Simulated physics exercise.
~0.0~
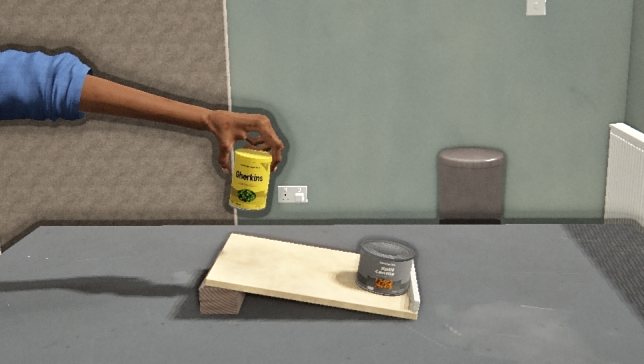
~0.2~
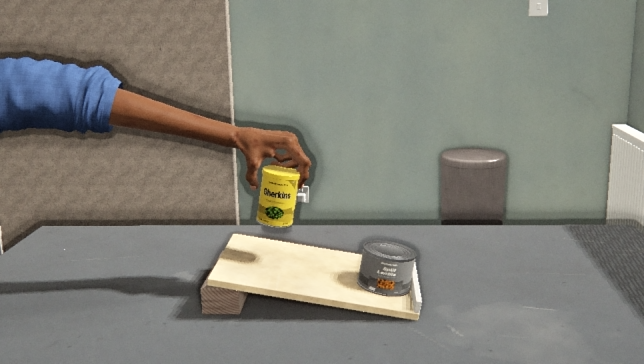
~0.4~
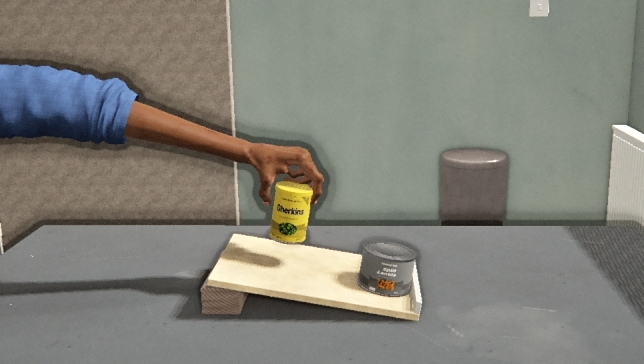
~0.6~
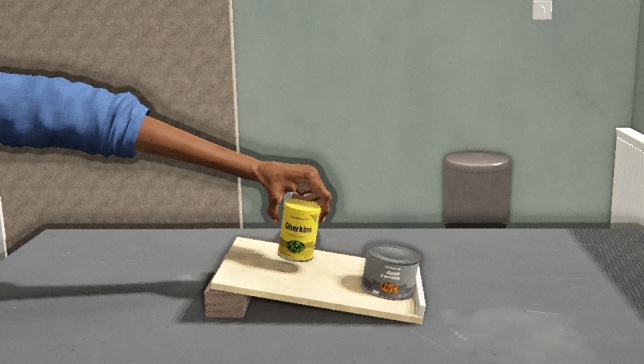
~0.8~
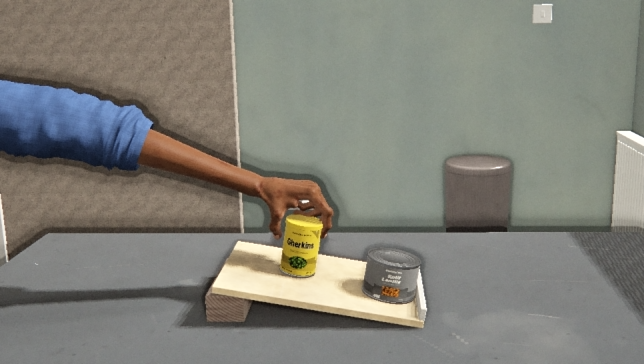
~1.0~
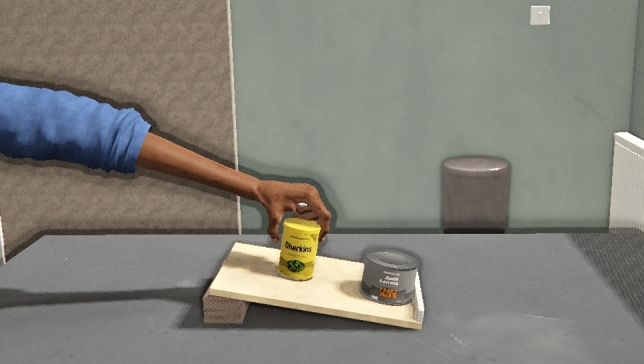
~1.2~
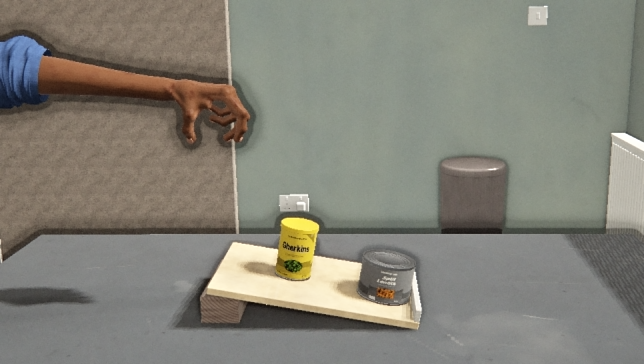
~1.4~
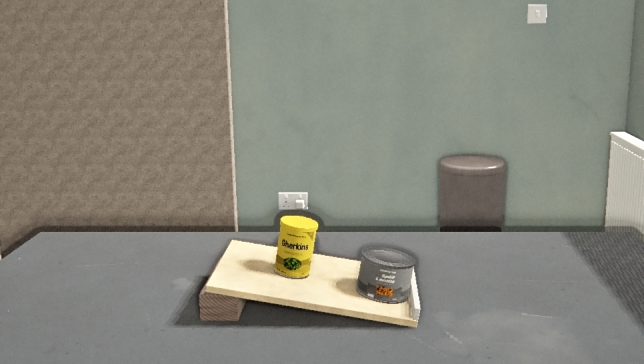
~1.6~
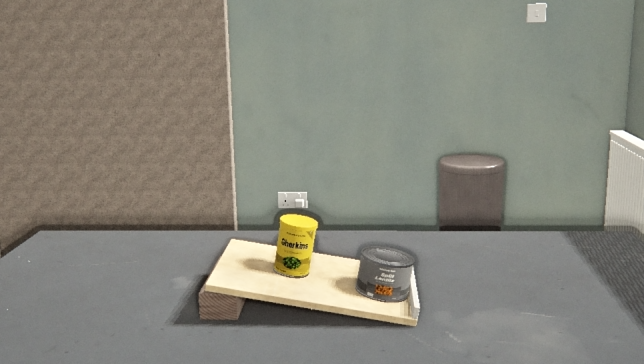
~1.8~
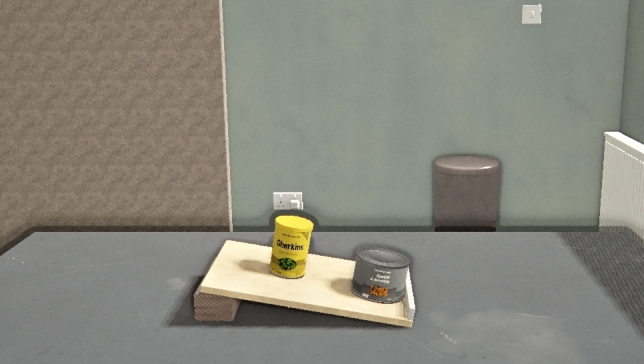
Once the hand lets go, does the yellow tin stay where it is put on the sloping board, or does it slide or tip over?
The yellow tin stays where it is put, resting on the sloping board after the hand draws away.
